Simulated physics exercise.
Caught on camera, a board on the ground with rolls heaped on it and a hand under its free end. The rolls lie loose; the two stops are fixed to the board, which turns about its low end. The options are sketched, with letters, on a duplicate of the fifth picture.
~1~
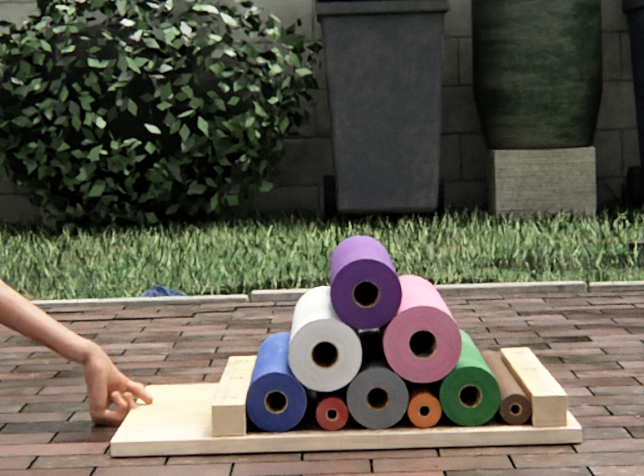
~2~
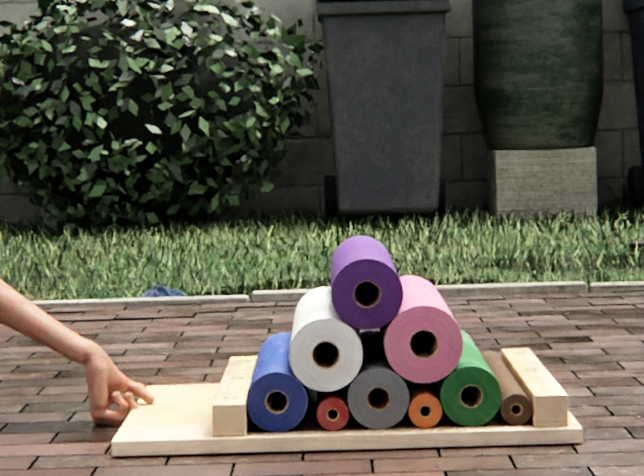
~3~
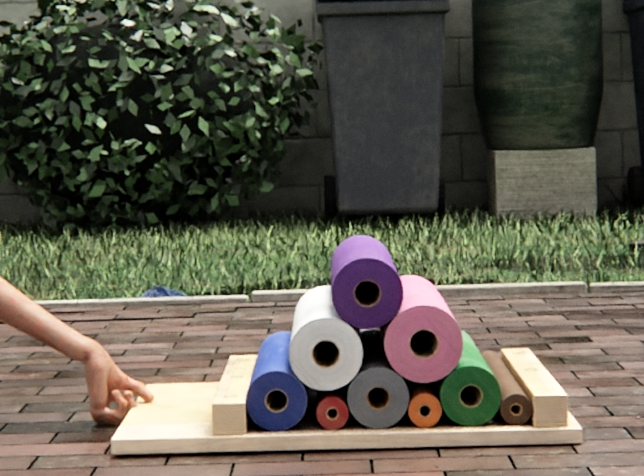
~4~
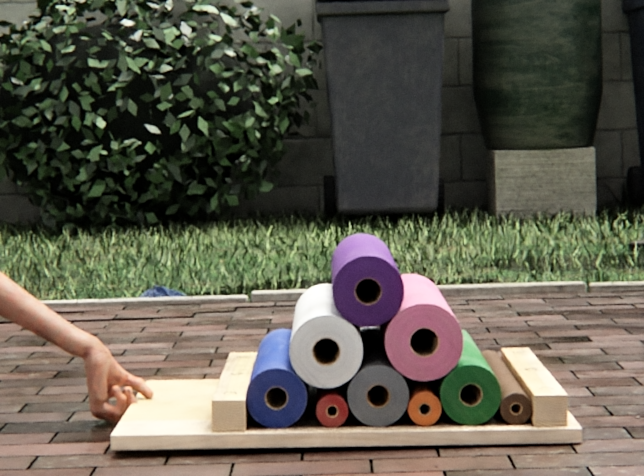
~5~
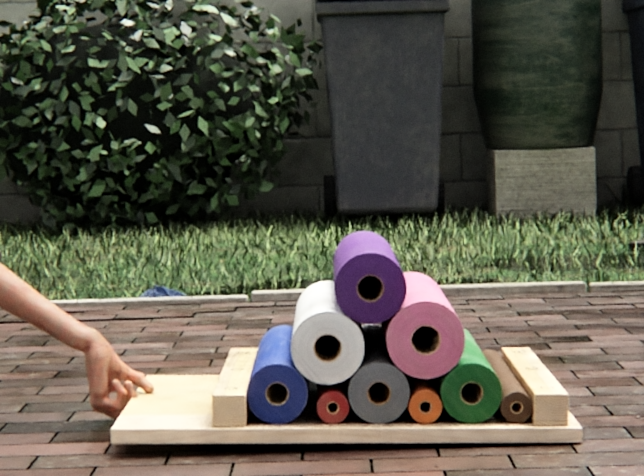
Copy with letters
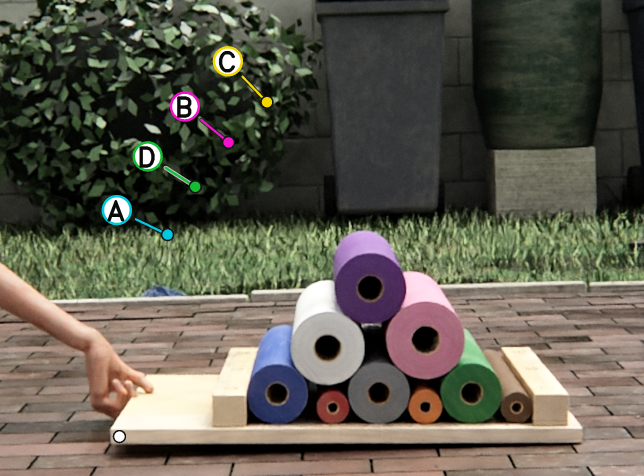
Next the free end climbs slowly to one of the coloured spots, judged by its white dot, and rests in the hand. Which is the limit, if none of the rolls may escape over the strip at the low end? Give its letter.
It can be raised to D.
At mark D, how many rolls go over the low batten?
The count is none.
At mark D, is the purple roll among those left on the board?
Yes, with D.
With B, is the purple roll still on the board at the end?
No, with B.
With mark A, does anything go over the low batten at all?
No, at A.
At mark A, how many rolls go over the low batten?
The count is none.
On the copy, A at (168, 234); B at (229, 142); C at (267, 102); D at (195, 187); the white dot at (119, 436).
On D. First, board at 19°.
Then, board at 34°.
Finally, board at 34°, none over the low batten.
By contrast, A none over the low batten; B three over the low batten (white, pink, purple); C three over the low batten (white, pink, purple).
